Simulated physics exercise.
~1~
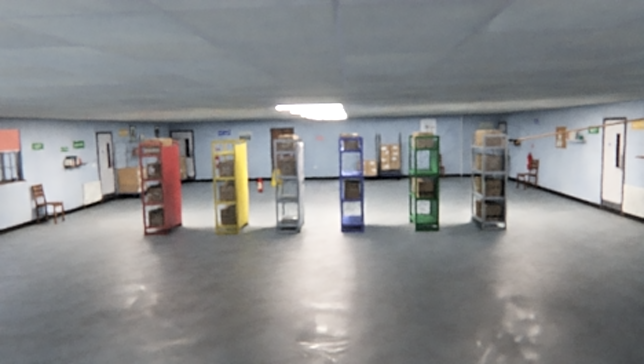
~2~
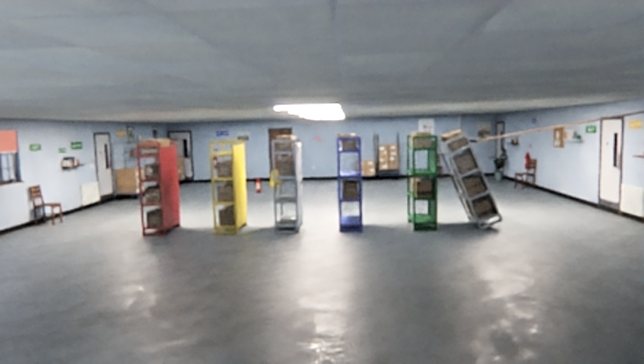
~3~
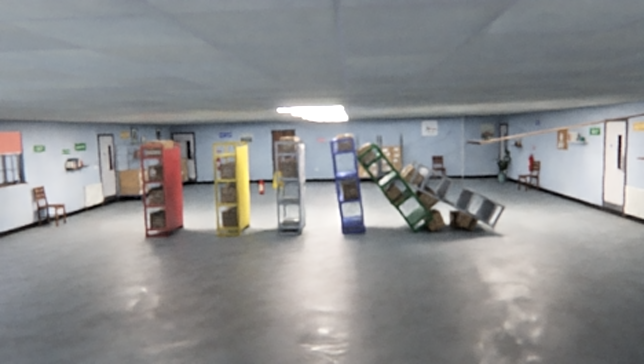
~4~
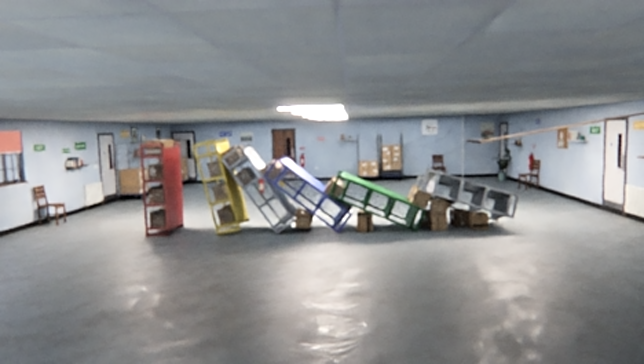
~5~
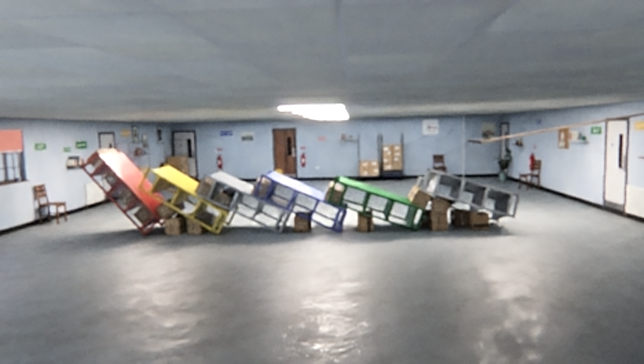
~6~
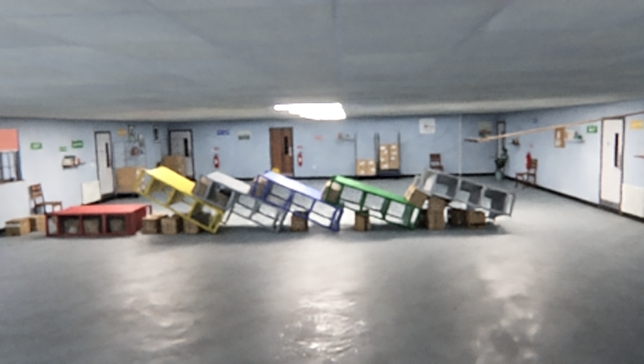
A wide, pale-blue-walled room with a glossy grey floor is seen from the front by a slightly swaying camera. Six tall shelving units holding brown cartons stand in a row, red at far left, then yellow, grey, blue, green and another grey at right, where a long pole reaches in. The right-hand unit tips left into the green one, which leans onto the blue. The topple runs on through the middle grey and yellow units as cartons spill. Finally the red unit falls flat on the floor, while the other five rest slanted in a line.
